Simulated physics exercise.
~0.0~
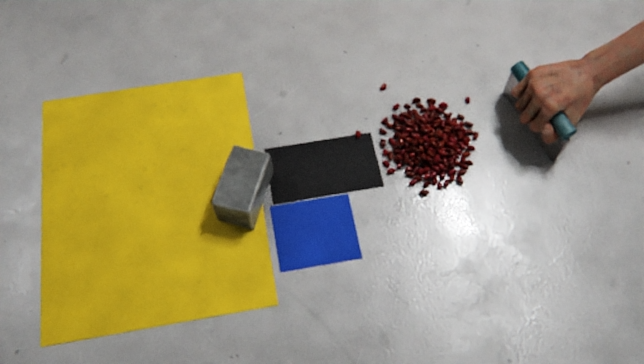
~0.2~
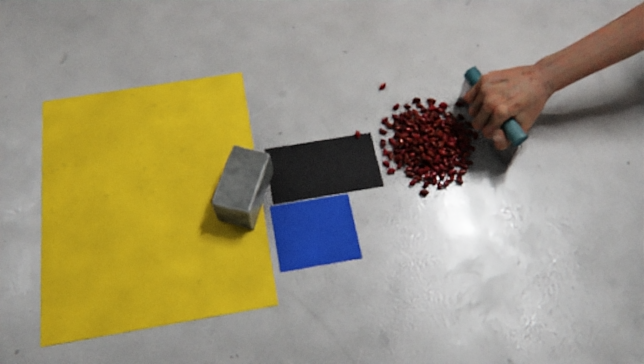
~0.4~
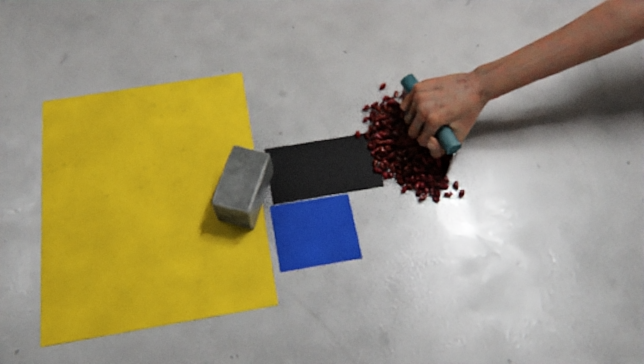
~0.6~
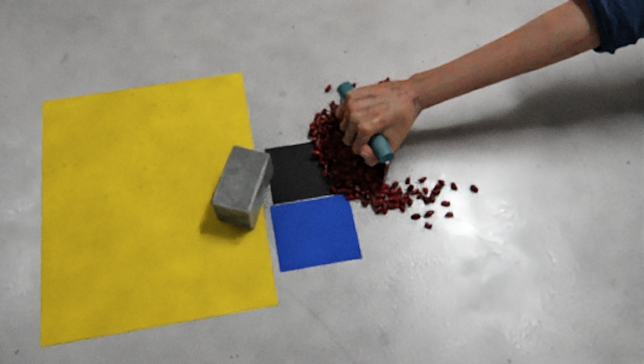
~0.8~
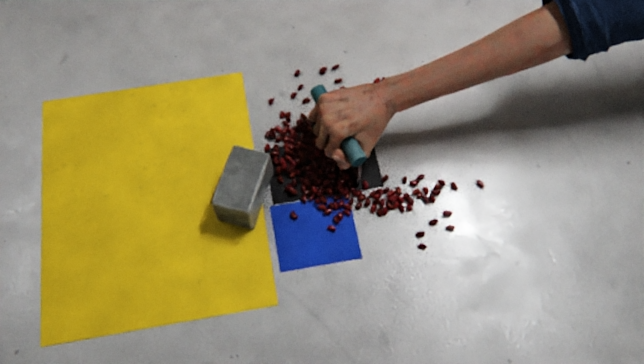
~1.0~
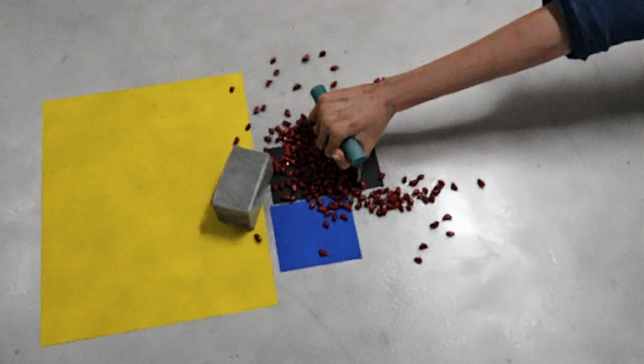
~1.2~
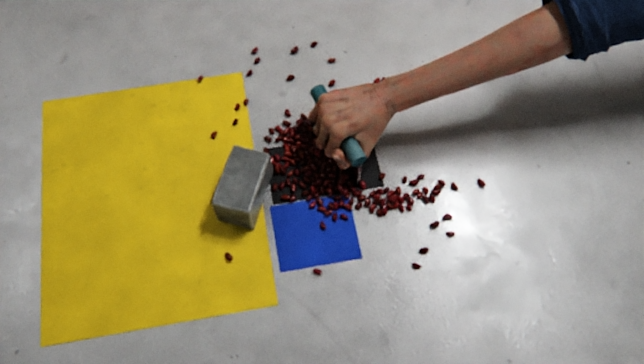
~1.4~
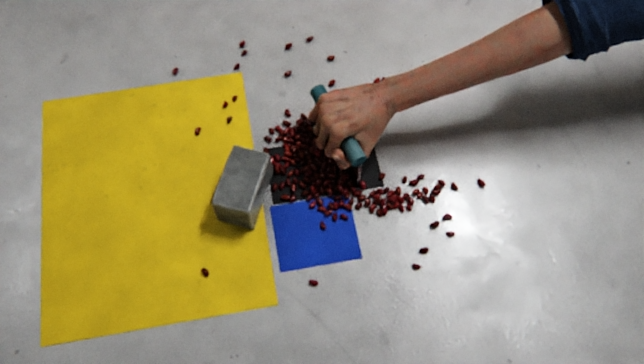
A smooth grey floor is seen from above, with a large yellow sheet on the left, smaller black and blue sheets beside it, and a grey block at the yellow sheet's right edge. A hand holding a teal-handled scraper waits at the right of a heap of dark red beans. The hand sweeps left, pushing the heap onto the black sheet while some beans trail behind. It halts short of the block, and several beans scatter onward past it. At the end most lie on the black sheet or bare floor, with a few on the yellow and blue.
